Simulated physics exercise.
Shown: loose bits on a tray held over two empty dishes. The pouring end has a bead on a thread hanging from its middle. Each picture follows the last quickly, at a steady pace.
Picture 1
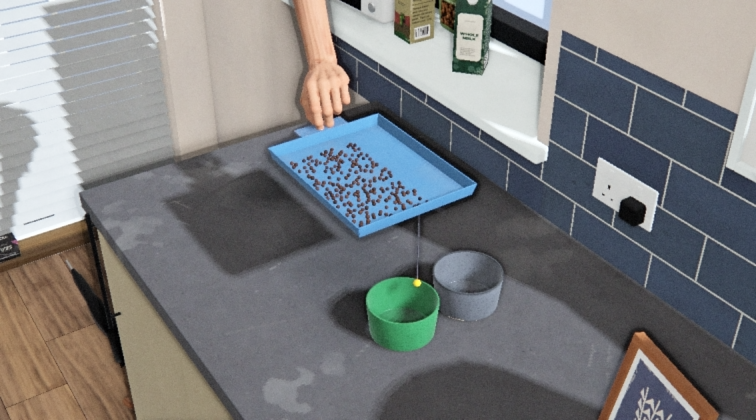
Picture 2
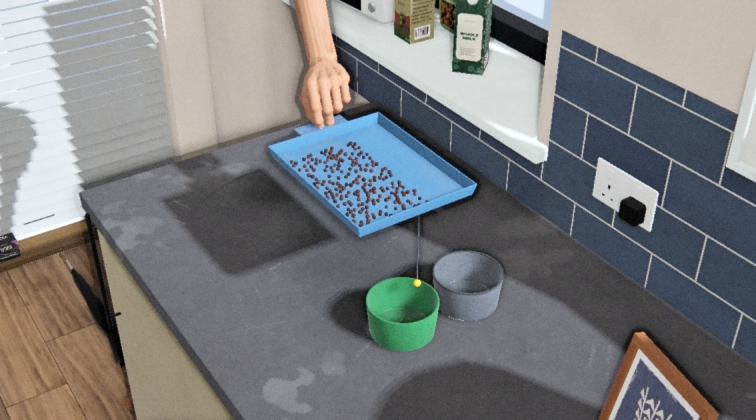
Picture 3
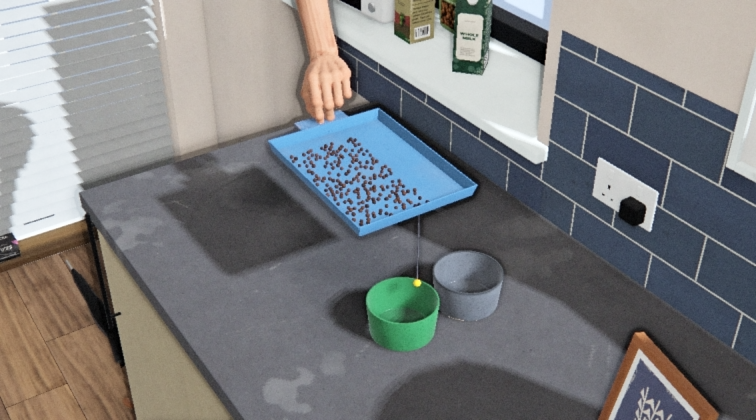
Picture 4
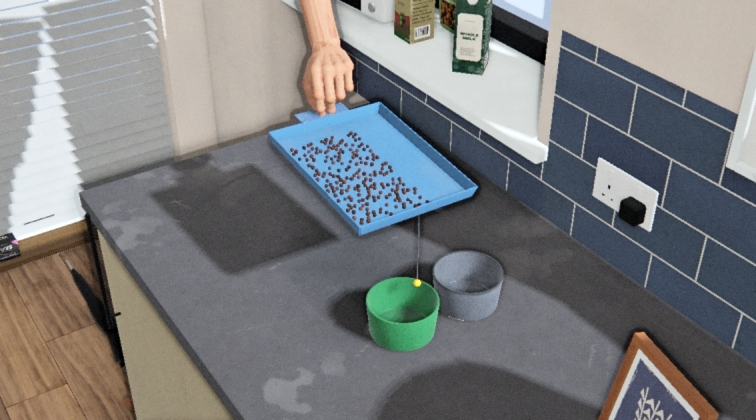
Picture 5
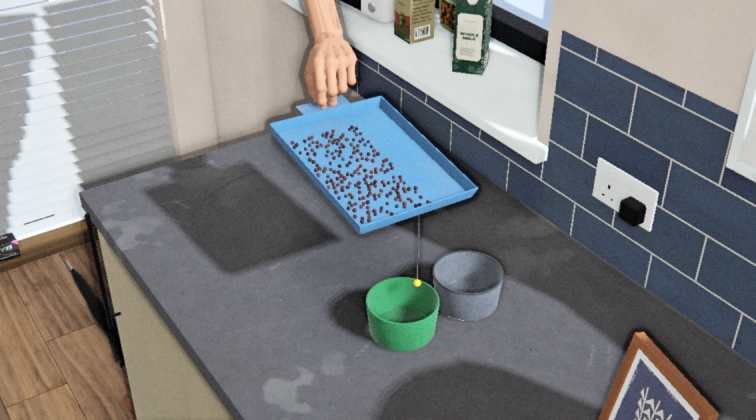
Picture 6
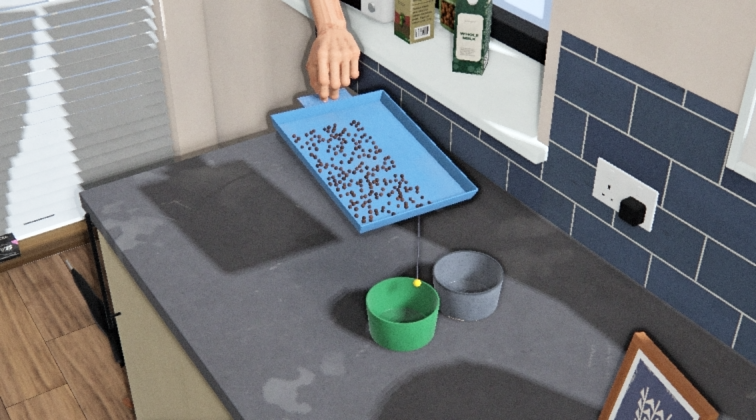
We see a hand holding a blue tray of small dark berries above a green dish and a grey dish on a kitchen counter, gradually raising the handle end so the tray tilts slightly while the berries barely shift.
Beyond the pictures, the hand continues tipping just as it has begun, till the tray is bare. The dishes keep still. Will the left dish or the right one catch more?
The dish on the right is going to receive more.
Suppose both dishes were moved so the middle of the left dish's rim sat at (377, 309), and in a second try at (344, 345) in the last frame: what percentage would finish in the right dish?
First 70 per cent, second 10 per cent.
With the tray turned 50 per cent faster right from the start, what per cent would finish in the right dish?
That works out at some 80 per cent.
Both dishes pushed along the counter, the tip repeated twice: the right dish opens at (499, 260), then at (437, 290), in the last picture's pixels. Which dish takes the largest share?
Result for the first try: The dish on the left side; for the second: The dish on the right side.
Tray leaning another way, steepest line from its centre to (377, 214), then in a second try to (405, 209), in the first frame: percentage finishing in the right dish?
So it's 0 percent with the first slope and 0 percent with the other.
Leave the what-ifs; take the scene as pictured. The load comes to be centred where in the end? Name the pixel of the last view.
(472, 303).
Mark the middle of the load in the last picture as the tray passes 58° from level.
I'd put the middle close to (433, 203).
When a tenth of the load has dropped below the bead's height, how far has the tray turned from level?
That happens at close to 90 degrees.
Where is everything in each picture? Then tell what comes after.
The first frame shows corners of the pouring end at (360, 226) and (472, 183), level; middle of the load at (358, 184), allspice berries; left dish at (423, 332); right dish at (489, 302); bead on its thread at (417, 283).
The second frame shows corners of the pouring end at (360, 226) and (472, 184), level; middle of the load at (358, 183).
The third frame shows corners of the pouring end at (360, 225) and (473, 185), tipped barely, lowest at the right corner; middle of the load at (358, 181).
The fourth frame shows corners of the pouring end at (361, 225) and (473, 186), tipped a little, lowest at the right corner; middle of the load at (359, 177).
The fifth frame shows corners of the pouring end at (362, 224) and (474, 187), tipped a little, lowest at the right corner; middle of the load at (359, 174).
The sixth frame shows corners of the pouring end at (363, 223) and (474, 188), tipped a little, lowest at the right corner; middle of the load at (361, 171); left dish at (423, 332); right dish at (489, 302).
Soon, tray tipped steeply; nearly all on the tray; a stray few in the right dish; a stray few outside both; a stray few in the air.
A while on, tray tipped right over; about a quarter on the tray; a stray few in the left dish; about a quarter in the right dish; a small part outside both; about half in the air.
Towards the end, tray tipped past a quarter turn; a stray few in the left dish; about two thirds in the right dish; about a quarter outside both.
Finally, tray tipped past a quarter turn; a stray few in the left dish; about two thirds in the right dish; about a quarter outside both.
